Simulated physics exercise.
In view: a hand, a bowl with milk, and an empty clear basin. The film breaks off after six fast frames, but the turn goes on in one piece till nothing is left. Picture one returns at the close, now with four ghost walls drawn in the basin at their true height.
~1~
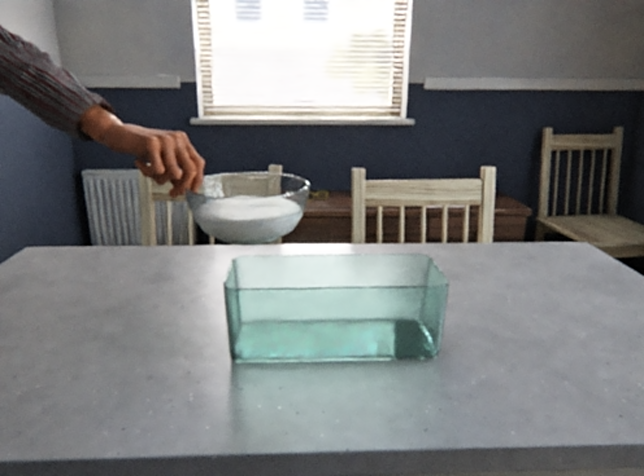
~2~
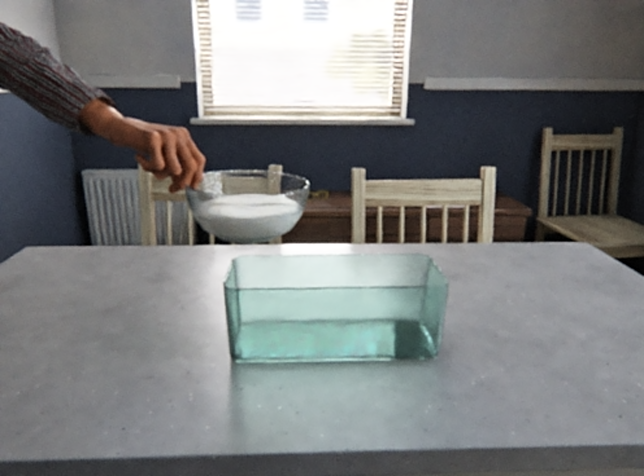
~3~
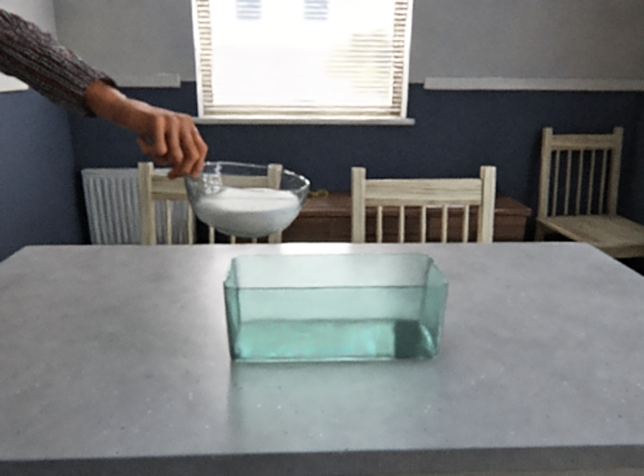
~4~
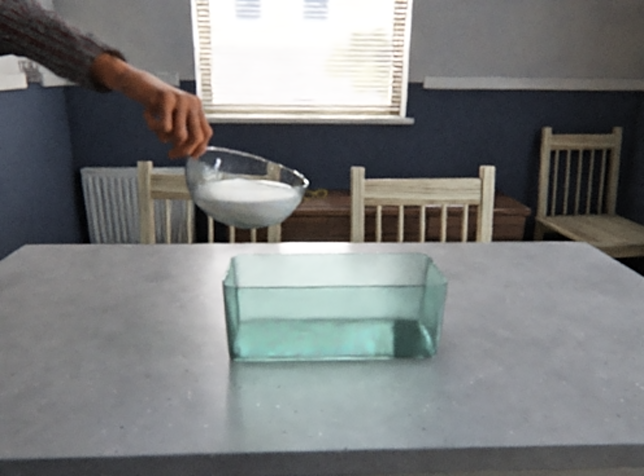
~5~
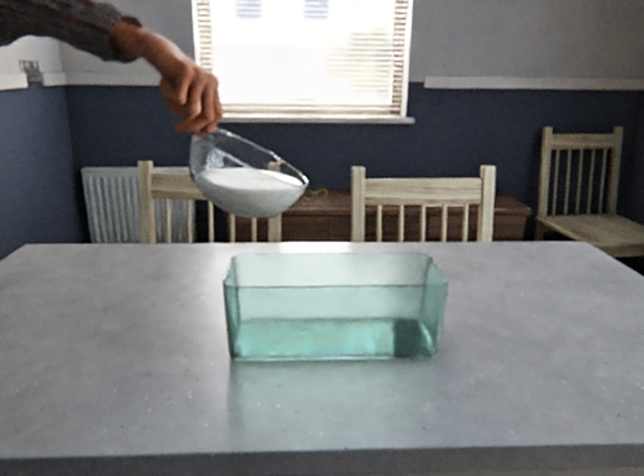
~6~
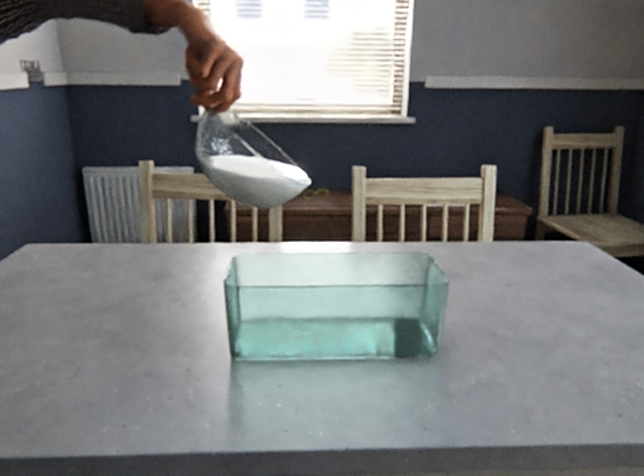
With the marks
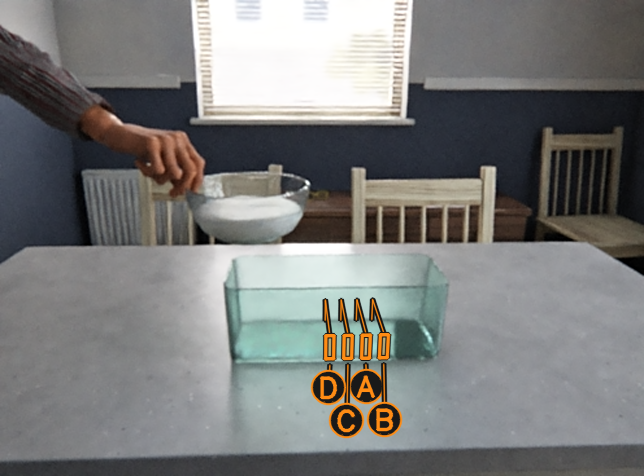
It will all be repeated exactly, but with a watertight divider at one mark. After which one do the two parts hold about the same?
Best: B.
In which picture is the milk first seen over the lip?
In picture 6.
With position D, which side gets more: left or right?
More ends on the right.
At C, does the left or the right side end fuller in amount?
The right one.
In orange, A at (365, 364); B at (383, 363); C at (347, 364); D at (329, 365).
If A is chosen, about 28 % ends left of the wall and 69 % right of it; 4 % is lost outside.
If B is chosen, about 49 % ends left of the wall and 46 % right of it; 5 % is lost outside.
If C is chosen, about 16 % ends left of the wall and 81 % right of it; 3 % is lost outside.
If D is chosen, about 14 % ends left of the wall and 83 % right of it; 3 % is lost outside.
